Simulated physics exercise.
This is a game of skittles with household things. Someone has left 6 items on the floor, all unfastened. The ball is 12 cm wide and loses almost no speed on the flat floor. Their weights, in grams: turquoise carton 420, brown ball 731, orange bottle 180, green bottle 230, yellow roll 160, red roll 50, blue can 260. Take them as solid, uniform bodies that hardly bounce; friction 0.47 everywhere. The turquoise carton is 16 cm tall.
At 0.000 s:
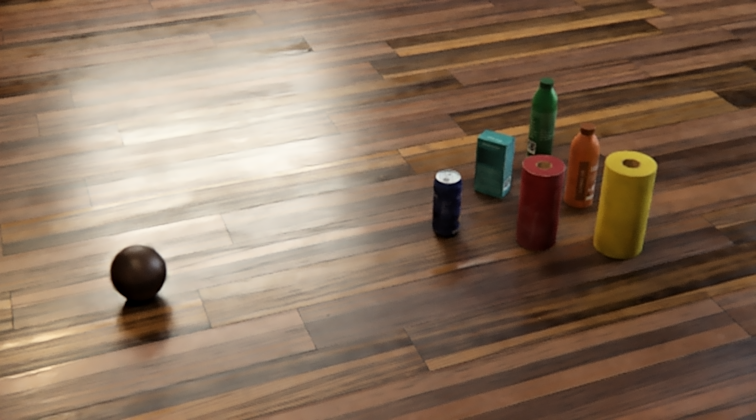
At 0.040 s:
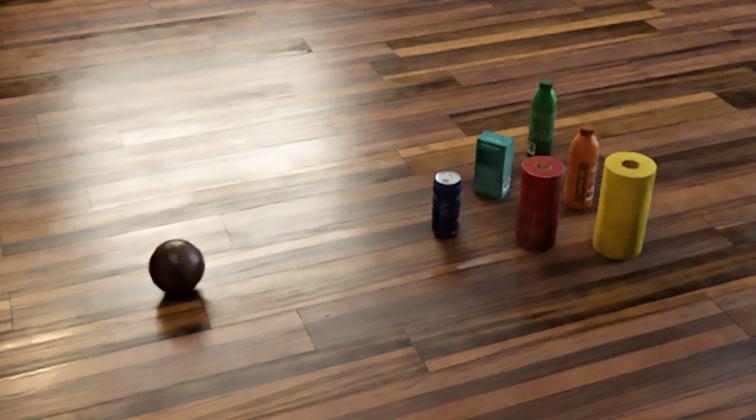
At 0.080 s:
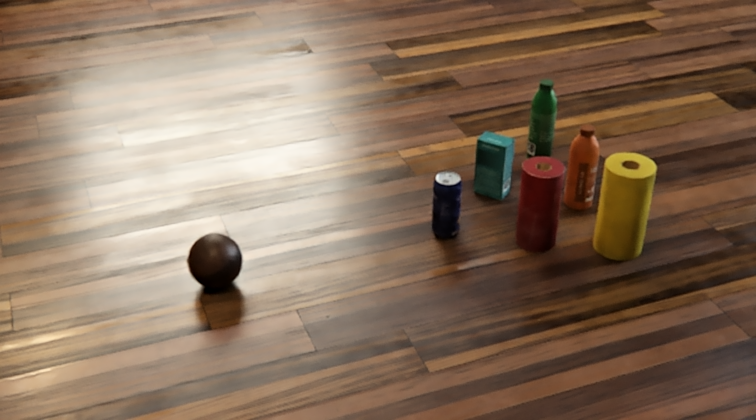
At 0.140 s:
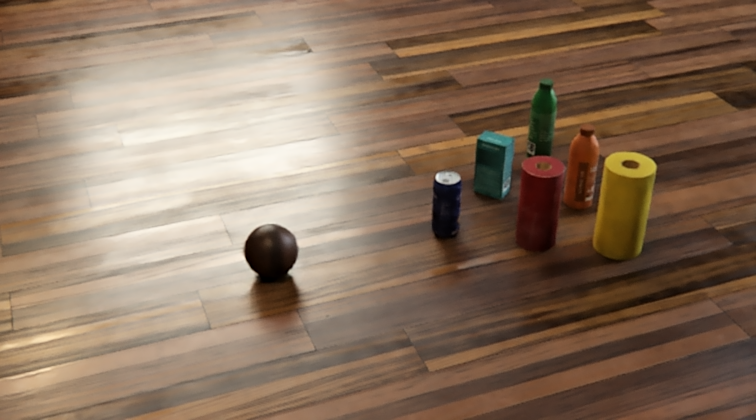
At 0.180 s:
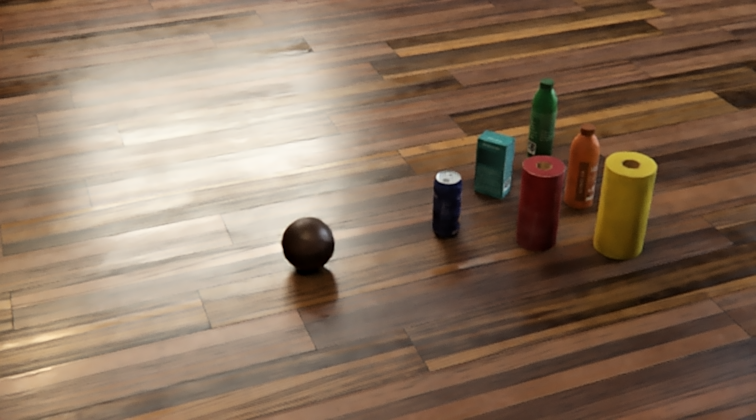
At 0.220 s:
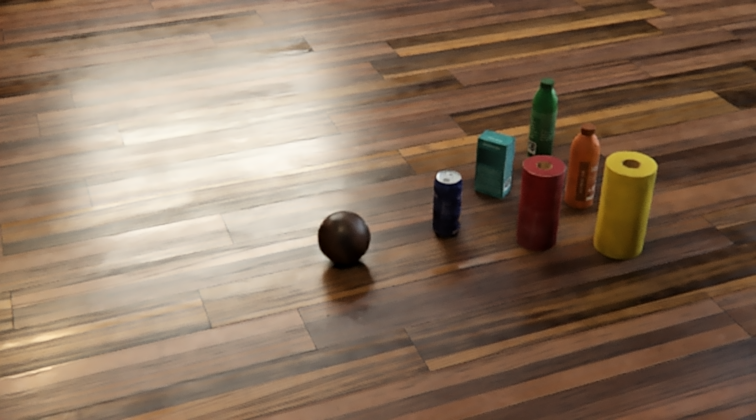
Dark brown ball rolling rightward across a glossy wooden floor, nearing a standing blue can beside a carton, bottles and coloured rolls.
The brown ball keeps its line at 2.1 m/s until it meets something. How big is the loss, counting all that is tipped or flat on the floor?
In all, at least three.
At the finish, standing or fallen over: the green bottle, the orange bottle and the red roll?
The green bottle is still upright; the orange bottle keeps standing; the red roll topples.
By 0.52 s, ball has run 92 cm; brown ball near (537, 217); turquoise carton tilted 18° near (498, 160); blue can tilted 36°; red roll tilted 7°.
By 0.92 s, ball has run 127 cm; brown ball near (679, 206); turquoise carton on its side near (504, 162); yellow roll on its side; blue can on its side.
By 1.52 s, ball has run 176 cm; turquoise carton on its side near (504, 162); yellow roll on its side; red roll on its side.
By 2.62 s, turquoise carton on its side near (504, 162); yellow roll on its side; red roll on its side.
When it is over (3.3 s), lying over on the floor, turquoise carton, yellow roll, red roll and blue can; the other 2 within 8 cm of the start. End places, in pixels of the last picture, turquoise carton near (504, 162), orange bottle near (584, 165).
